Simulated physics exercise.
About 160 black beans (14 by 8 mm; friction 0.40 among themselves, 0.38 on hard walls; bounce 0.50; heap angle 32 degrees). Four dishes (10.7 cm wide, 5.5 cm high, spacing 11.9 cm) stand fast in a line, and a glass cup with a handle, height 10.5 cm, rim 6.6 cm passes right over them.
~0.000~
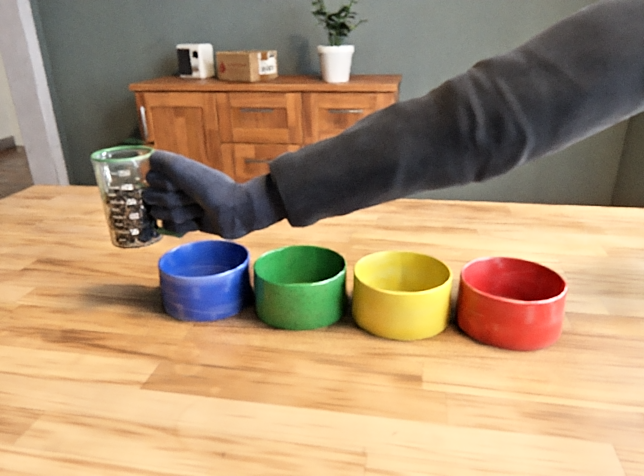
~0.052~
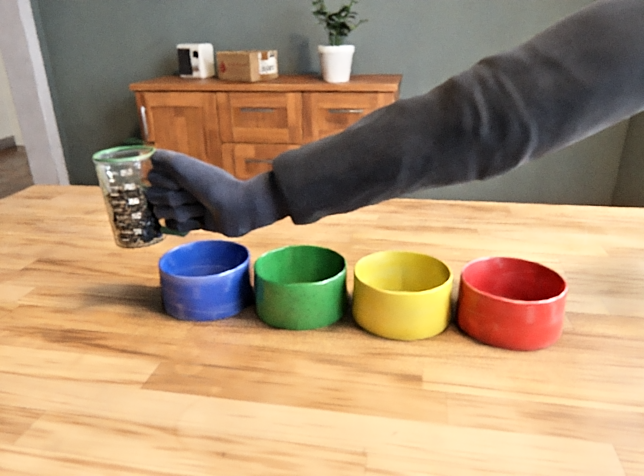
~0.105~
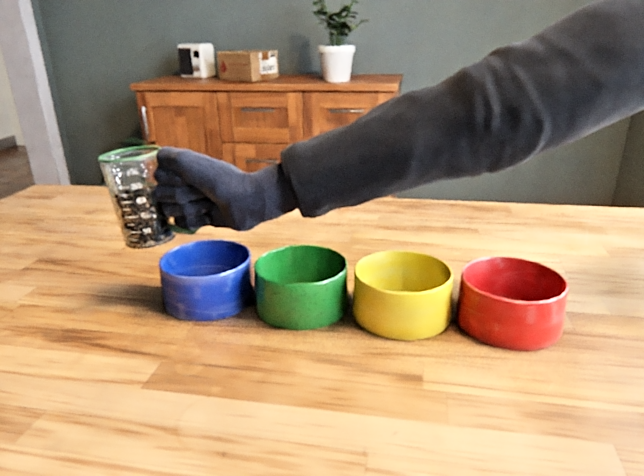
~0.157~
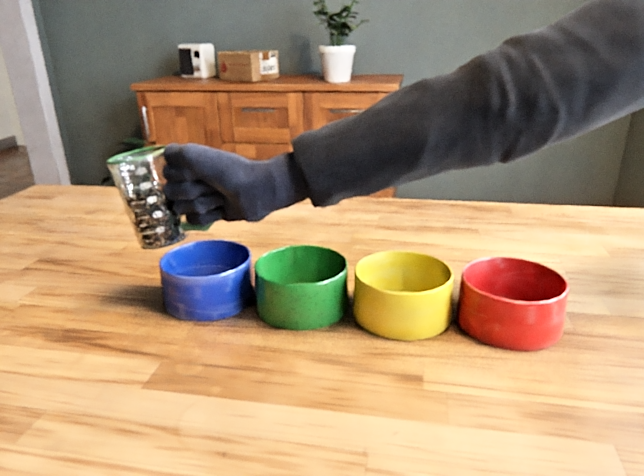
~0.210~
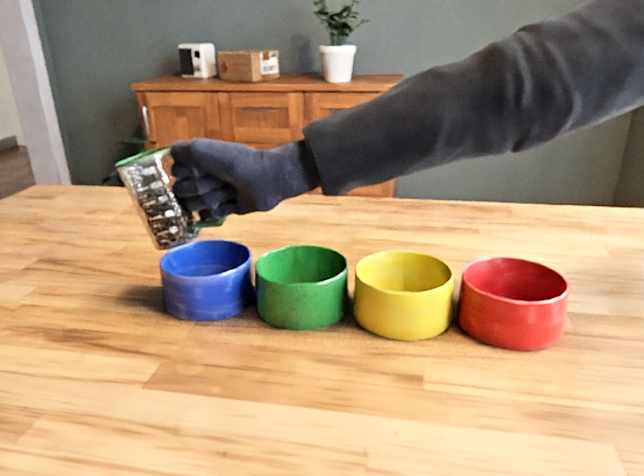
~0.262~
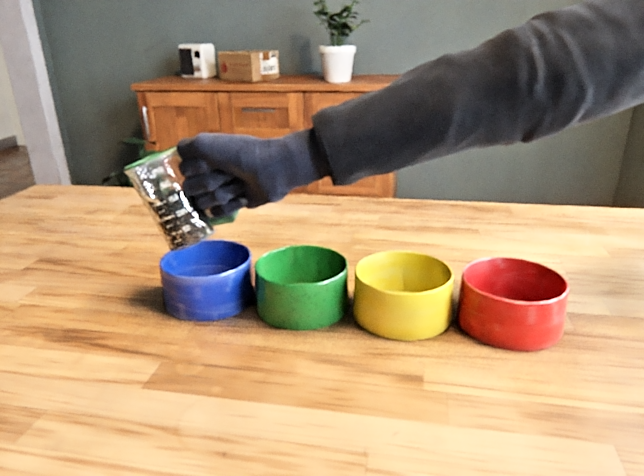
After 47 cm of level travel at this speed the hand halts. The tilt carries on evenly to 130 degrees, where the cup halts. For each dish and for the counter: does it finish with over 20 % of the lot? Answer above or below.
Red: Below, blue: Below, green: Below, yellow: Above, counter: Below.
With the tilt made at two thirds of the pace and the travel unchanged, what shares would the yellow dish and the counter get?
Yellow 0; counter 0.
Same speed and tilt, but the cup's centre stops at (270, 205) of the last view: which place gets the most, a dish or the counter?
The winner: Blue.
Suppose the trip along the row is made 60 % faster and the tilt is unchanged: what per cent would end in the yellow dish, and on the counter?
Yellow 0; counter 0.
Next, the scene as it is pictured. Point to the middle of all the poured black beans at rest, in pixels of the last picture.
At about (387, 303).
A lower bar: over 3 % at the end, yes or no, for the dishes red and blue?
Red no, blue no.
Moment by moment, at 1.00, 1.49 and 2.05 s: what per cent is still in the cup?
In turn: 100, 5, 0.
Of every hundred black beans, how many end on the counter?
Some 10 per cent.
After 1.00 s, tilt 97 degrees; cup holds 100 %.
After 1.49 s, tilt 130 degrees; cup holds 5 %, green 10 %, yellow 75 %.
After 2.05 s, tilt 130 degrees; cup holds 0 %, green 10 %, yellow 80 %.
In the end, at 2.3 s, red 0 %, blue 0 %, green 10 %, yellow 80 %, counter 10 %.
